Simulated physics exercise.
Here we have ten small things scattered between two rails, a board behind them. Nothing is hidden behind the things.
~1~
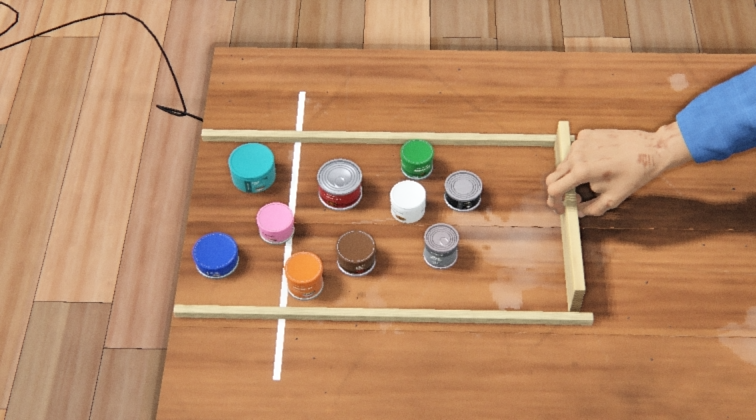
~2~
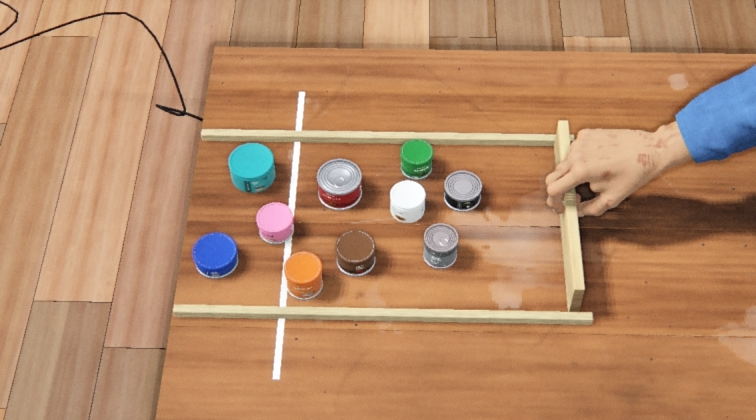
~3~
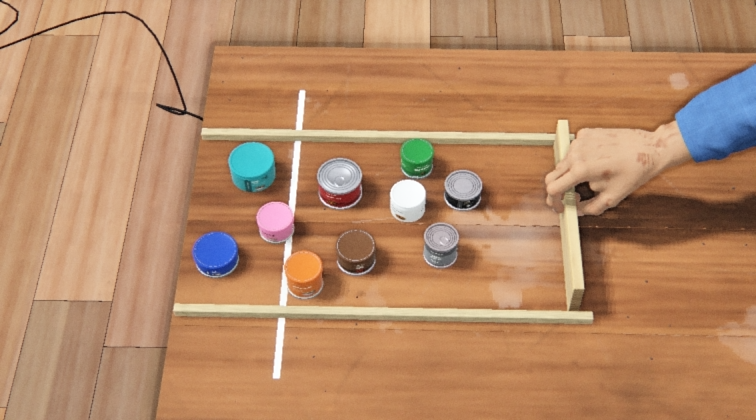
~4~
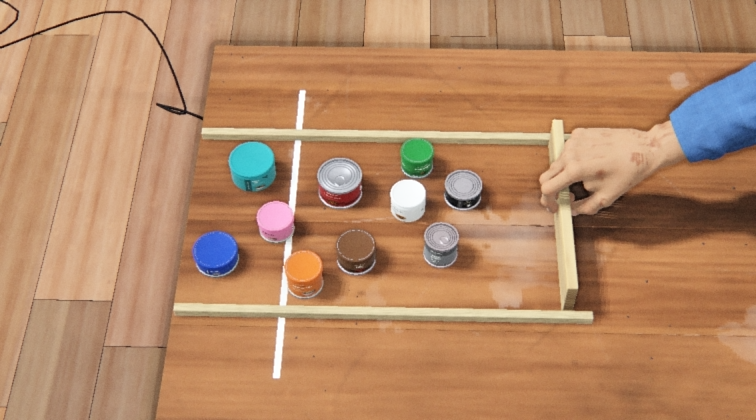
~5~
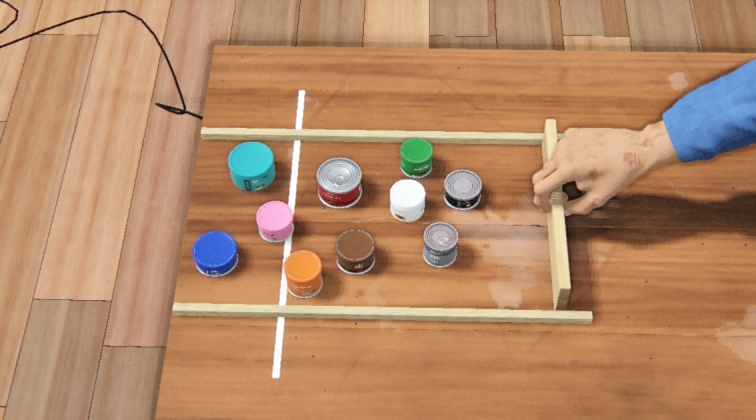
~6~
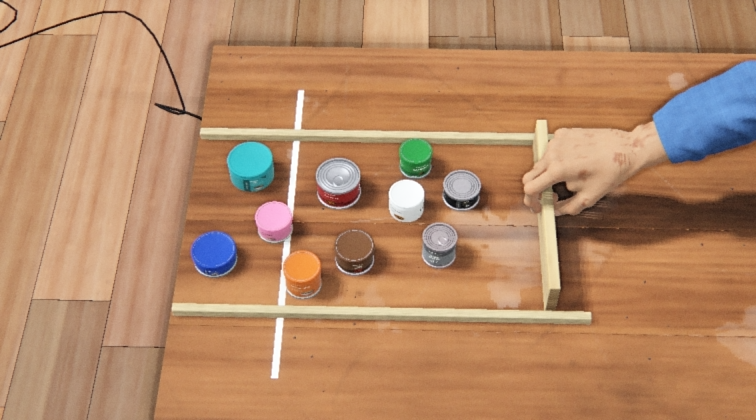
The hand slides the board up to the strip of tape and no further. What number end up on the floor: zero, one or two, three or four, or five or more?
In the end the number that fall off is zero.
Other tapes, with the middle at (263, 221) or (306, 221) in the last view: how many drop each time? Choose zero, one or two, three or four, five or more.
The falls would be just one or two; zero.
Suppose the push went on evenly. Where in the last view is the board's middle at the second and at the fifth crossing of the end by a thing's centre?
Its middle is around (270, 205) and later (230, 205).
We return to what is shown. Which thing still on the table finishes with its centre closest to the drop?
The turquoise tub.
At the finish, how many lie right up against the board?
The number is 5.
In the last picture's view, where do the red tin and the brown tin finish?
First (236, 177), then (238, 260).
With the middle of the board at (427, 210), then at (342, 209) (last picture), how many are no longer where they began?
First 4, then 8.
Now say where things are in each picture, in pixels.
Blue tin (216, 256); turquoise tub (253, 168); pink tin (276, 224); board (569, 214); tape (291, 222), in the first frame.
Turquoise tub (252, 168); brown tin (356, 253), in the second frame.
Pink tin (276, 223); red tin (340, 184), in the third frame.
Blue tin (216, 254); white tub (408, 201), in the fourth frame.
Turquoise tub (252, 167); orange tin (304, 275), in the fifth frame.
Blue tin (215, 255); turquoise tub (251, 167); pink tin (275, 223); board (546, 213); tape (289, 221), in the sixth frame.
A little later, none off yet; blue tin at rest near (215, 255); turquoise tub at rest near (251, 167); pink tin at rest near (275, 223).
Next, none off yet; blue tin at rest near (215, 255); turquoise tub moving near (242, 165); pink tin at rest near (275, 223).
When it is over, the number that fall off is zero.
